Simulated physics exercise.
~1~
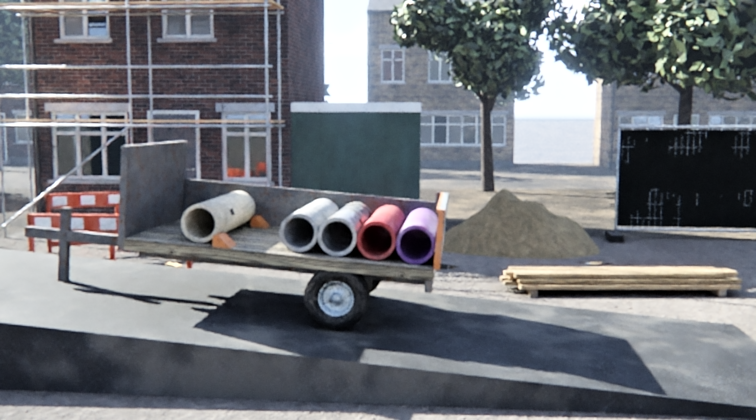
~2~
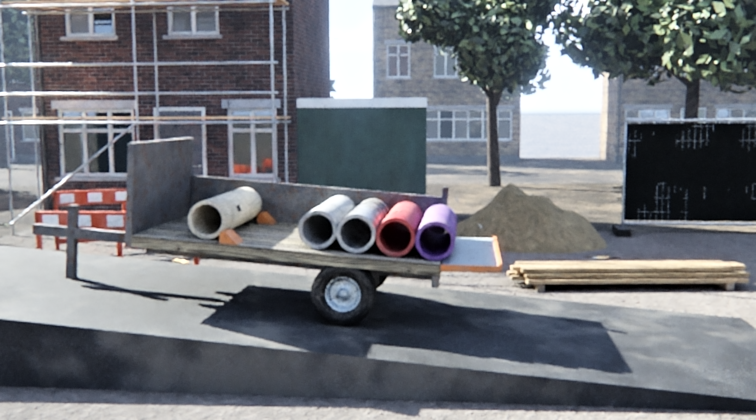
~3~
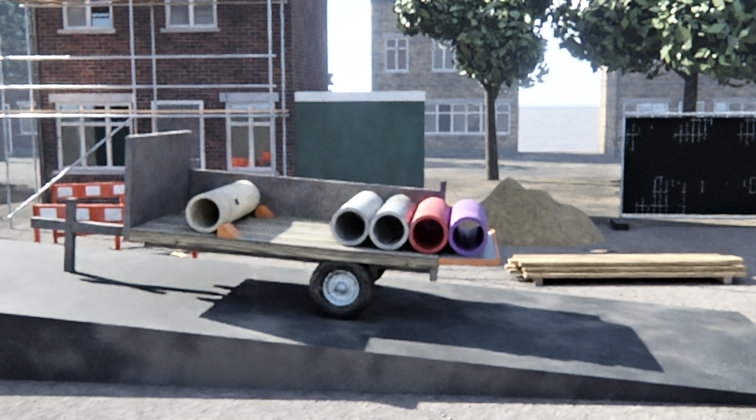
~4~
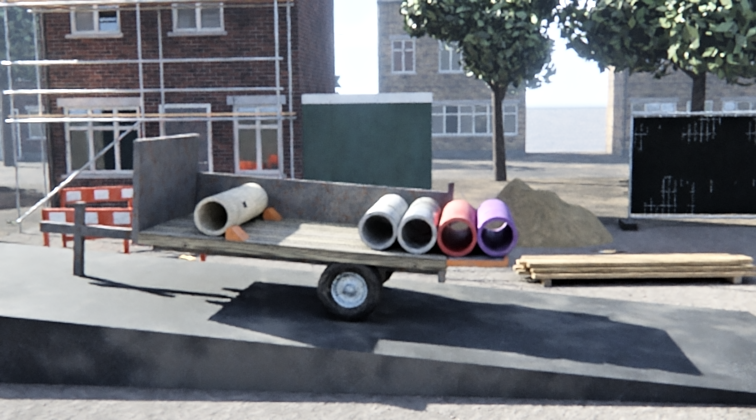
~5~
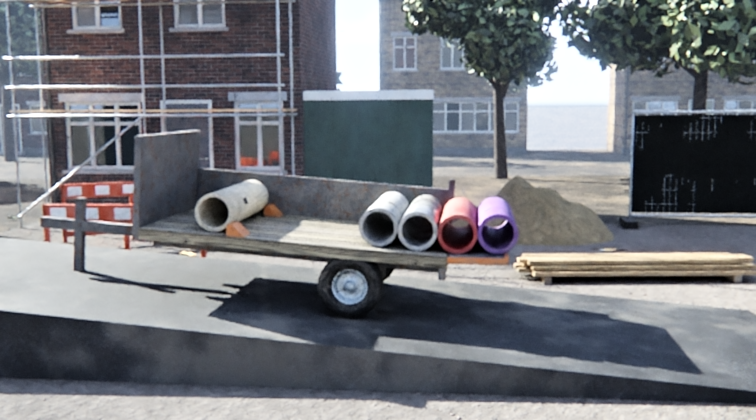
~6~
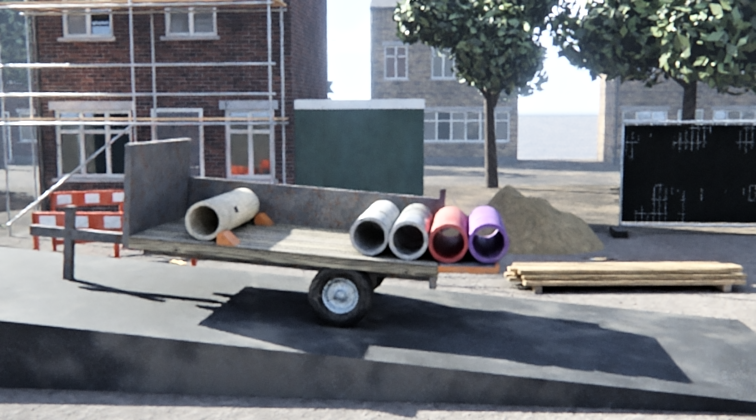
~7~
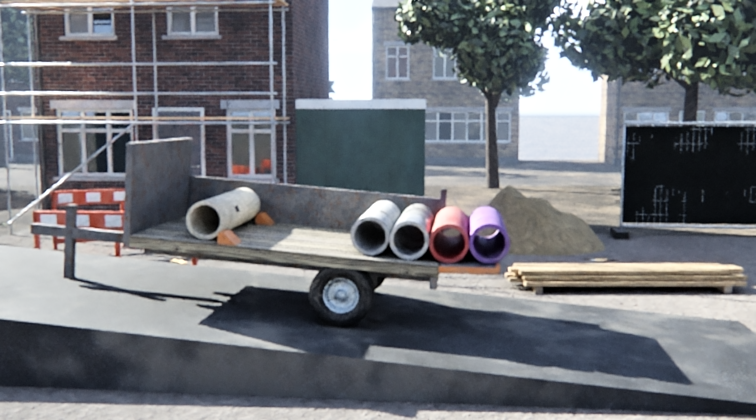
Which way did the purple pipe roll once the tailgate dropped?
It rolled to the right, off the trailer bed and onto the lowered tailgate.
